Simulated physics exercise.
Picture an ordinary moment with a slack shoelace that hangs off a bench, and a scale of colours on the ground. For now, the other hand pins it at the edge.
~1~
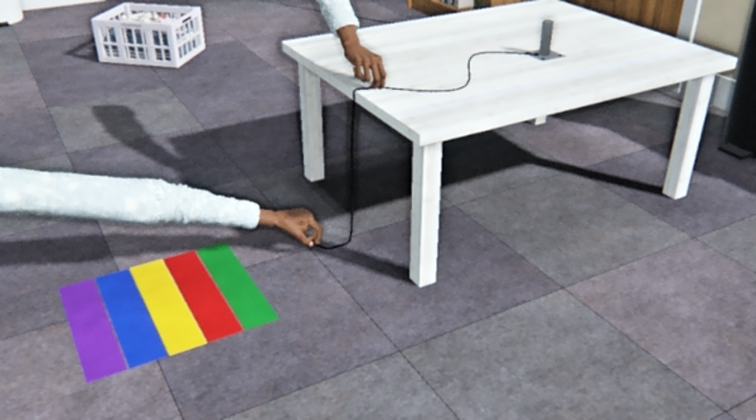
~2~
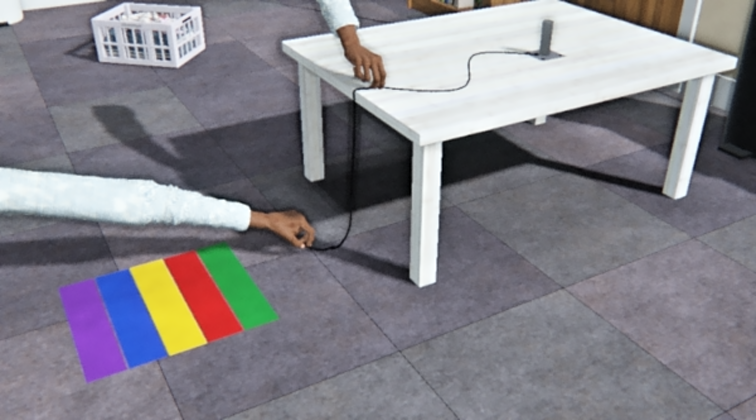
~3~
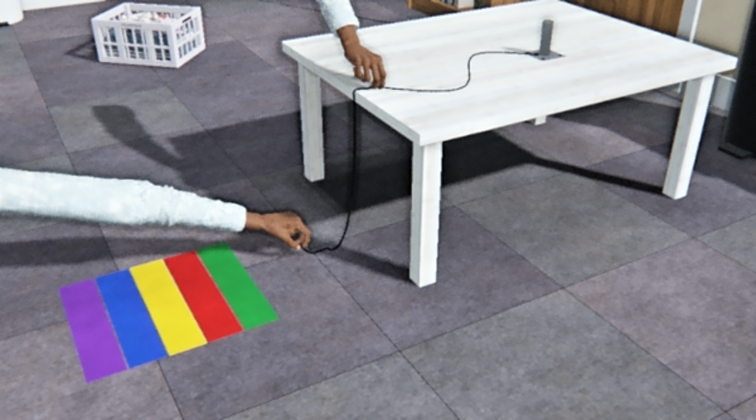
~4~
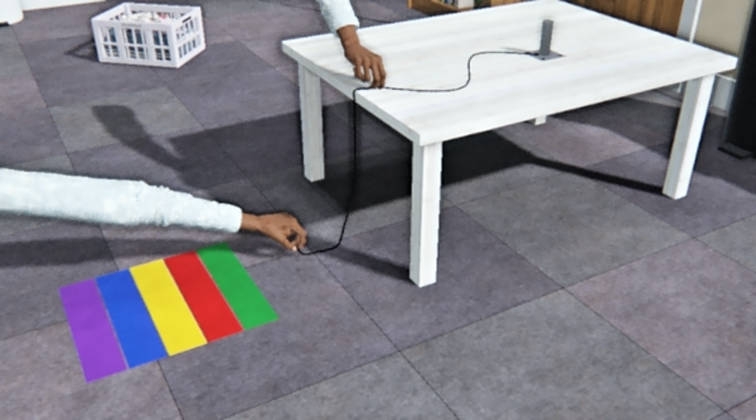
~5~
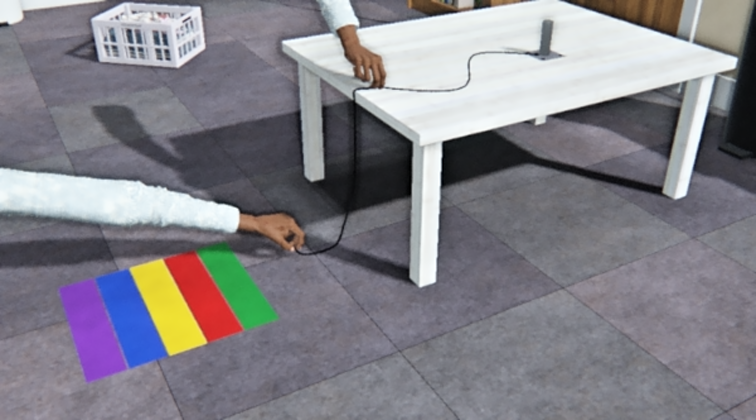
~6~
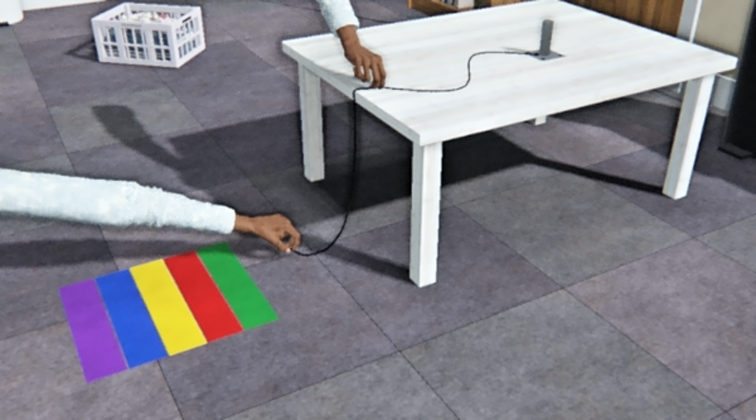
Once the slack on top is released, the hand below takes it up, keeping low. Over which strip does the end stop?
Over the blue strip.
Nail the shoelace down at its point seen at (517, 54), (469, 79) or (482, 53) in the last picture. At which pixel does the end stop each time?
Near (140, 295), (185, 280) and (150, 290).
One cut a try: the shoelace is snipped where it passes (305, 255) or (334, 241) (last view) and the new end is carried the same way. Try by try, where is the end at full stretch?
Going through both, you get (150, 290) and then (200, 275).
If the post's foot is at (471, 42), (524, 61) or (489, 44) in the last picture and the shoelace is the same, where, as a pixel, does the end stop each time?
About (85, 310), then (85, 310), then (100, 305).
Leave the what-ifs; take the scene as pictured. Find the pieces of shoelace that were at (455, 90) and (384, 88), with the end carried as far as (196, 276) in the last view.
They end up somewhere around (397, 85) and (354, 123).
Soon after, end near (196, 276); over red.
After that, end near (153, 289); over yellow.
At the stop, end near (127, 297); over blue. The blue one.
